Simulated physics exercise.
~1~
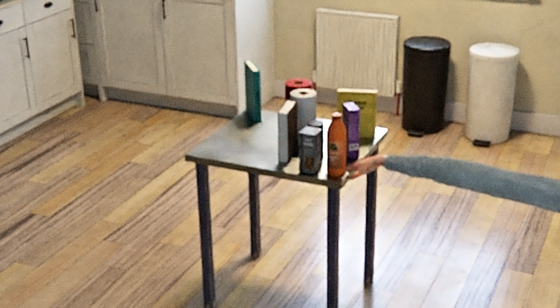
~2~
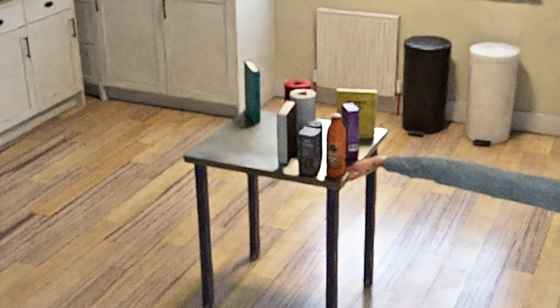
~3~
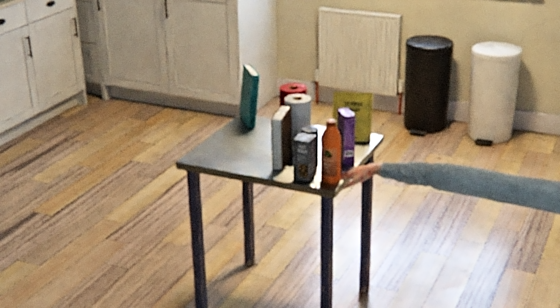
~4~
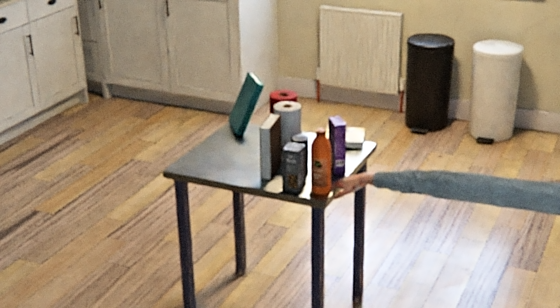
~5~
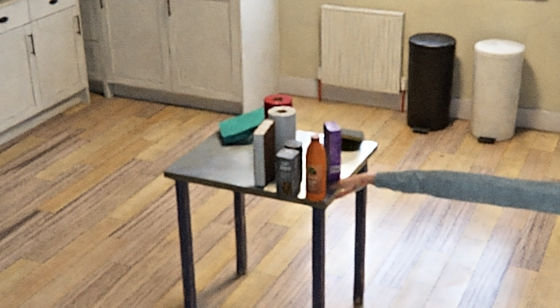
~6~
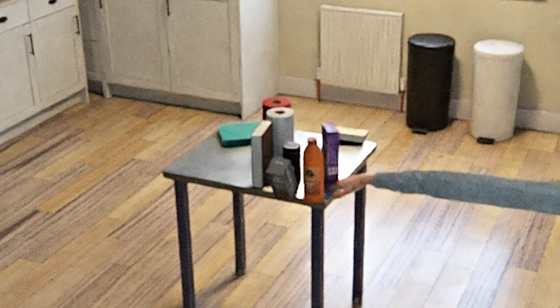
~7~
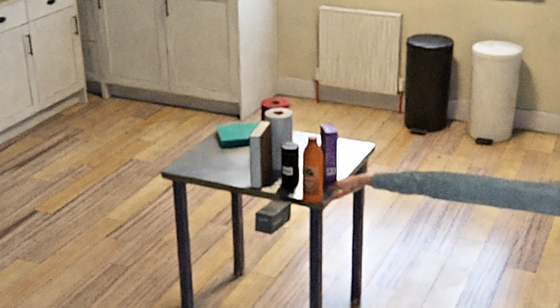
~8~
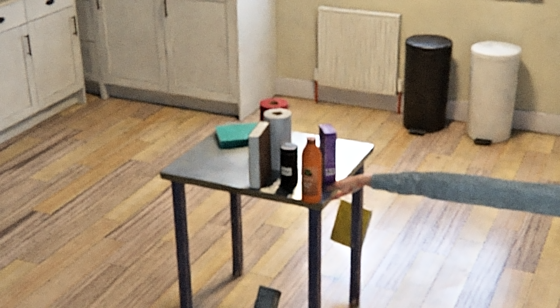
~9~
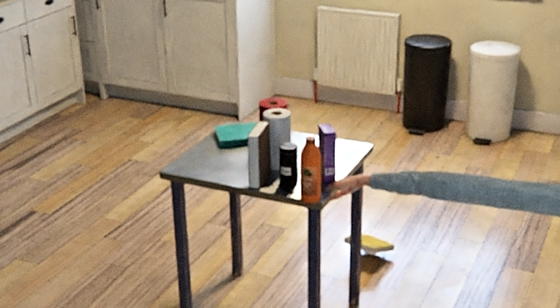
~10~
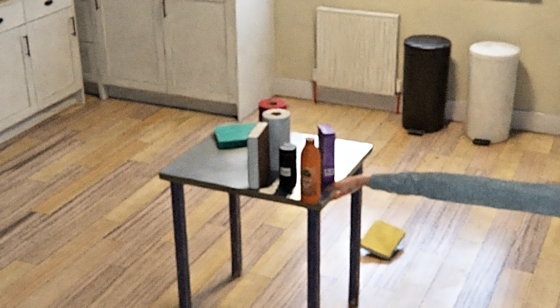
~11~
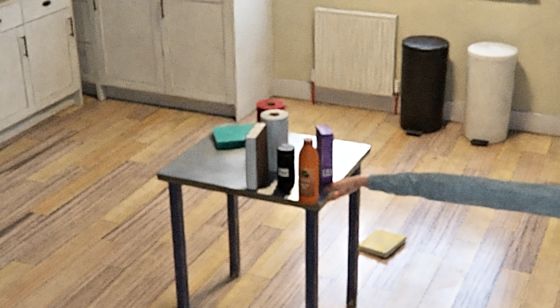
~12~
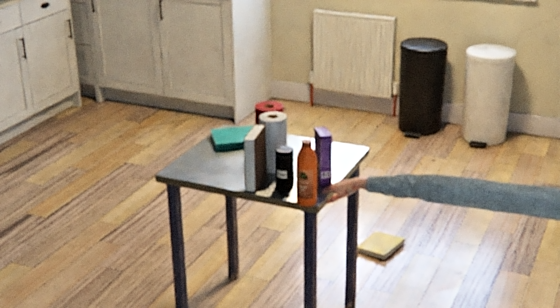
The clip shows a hand at the edge of a small table holding books, bottles and rolls as the table shifts toward the viewer; the turquoise book topples onto the tabletop, a grey carton and yellow book fall off, and the remaining items stay upright.
